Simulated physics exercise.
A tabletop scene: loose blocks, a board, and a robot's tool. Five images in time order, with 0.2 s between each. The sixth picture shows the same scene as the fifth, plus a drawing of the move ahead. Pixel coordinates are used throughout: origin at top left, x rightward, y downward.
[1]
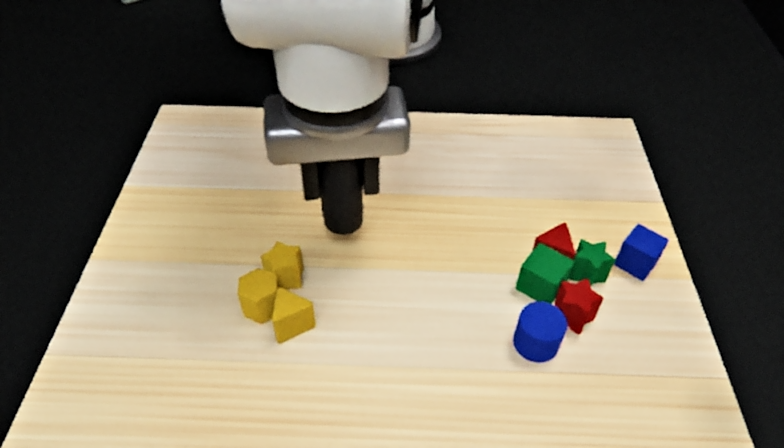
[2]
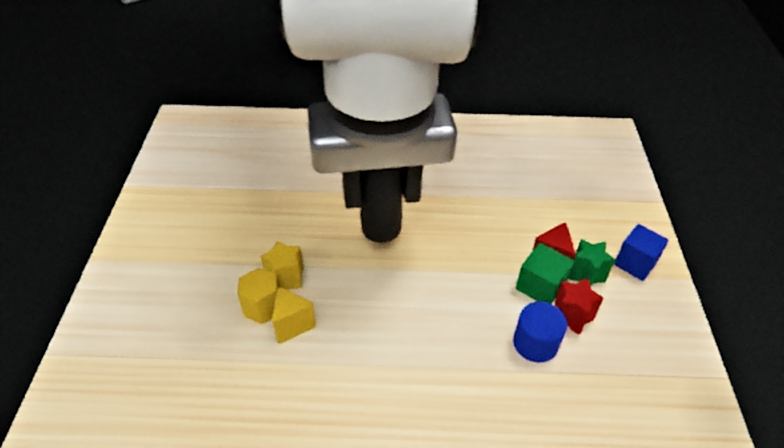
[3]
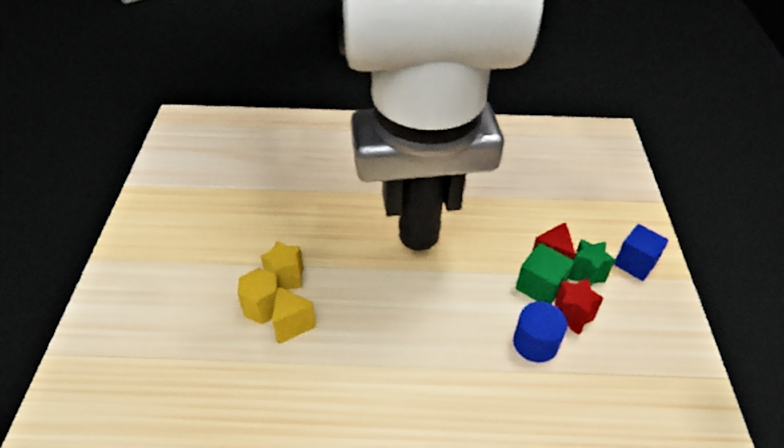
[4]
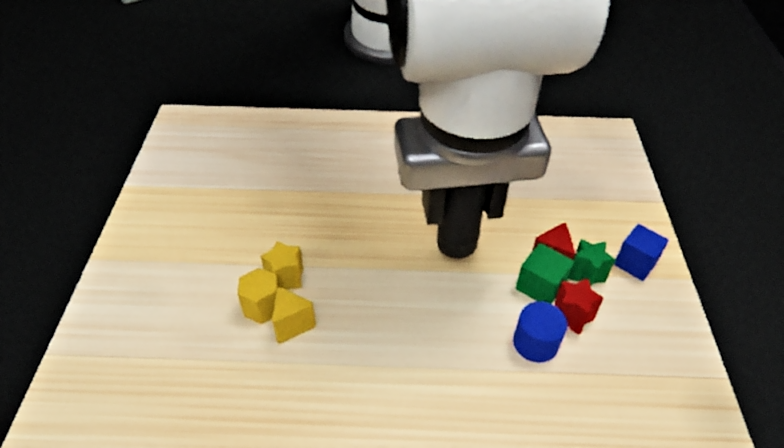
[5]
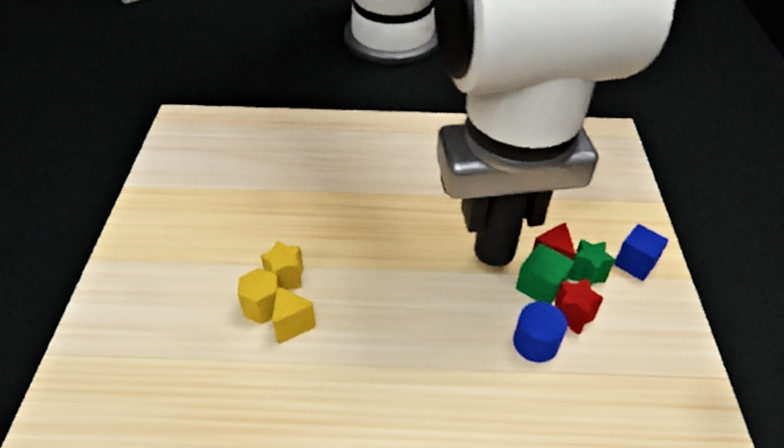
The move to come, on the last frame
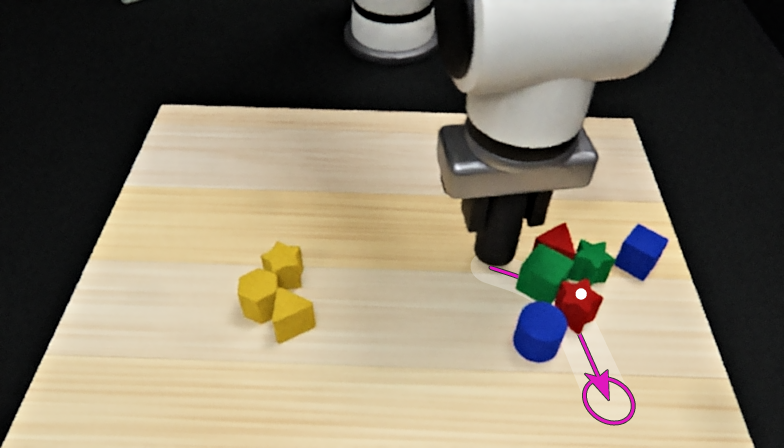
A robot arm moved its dark tool steadily to the right above a wooden table, from near the yellow blocks to beside the green square block, while all the colourful blocks stayed still.
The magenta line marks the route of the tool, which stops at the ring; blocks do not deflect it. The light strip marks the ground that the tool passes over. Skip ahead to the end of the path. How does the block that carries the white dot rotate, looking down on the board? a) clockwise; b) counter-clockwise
a (clockwise)
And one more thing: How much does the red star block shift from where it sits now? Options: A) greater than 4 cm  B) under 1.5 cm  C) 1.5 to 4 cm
The one that fits is A, greater than 4 cm.
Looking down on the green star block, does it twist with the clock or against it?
It turns round anticlockwise.
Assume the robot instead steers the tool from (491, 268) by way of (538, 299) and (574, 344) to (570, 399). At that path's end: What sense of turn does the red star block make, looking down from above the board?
Its spin: Clockwise.
Path on the board, from (491, 268) over (547, 292) and (582, 340) to (609, 400); the dot is on the red star block.
What follows on the original path. One third of the way, tool at (553, 276); green square block at (599, 280), turned 20° anticlockwise; red star block at (618, 313), turned 80° clockwise; green star block at (602, 251), turned 20° anticlockwise.
Two thirds of the way, tool at (589, 326); green square block at (623, 288), turned 45° anticlockwise; red star block at (634, 327), turned 75° clockwise; green star block at (602, 251), turned 20° anticlockwise.
At the end, tool at (617, 386); blue cylinder in place; green square block at (623, 288), turned 45° anticlockwise; red triangular piece in place; red star block at (642, 336), turned 40° clockwise; green star block at (602, 251), turned 20° anticlockwise.
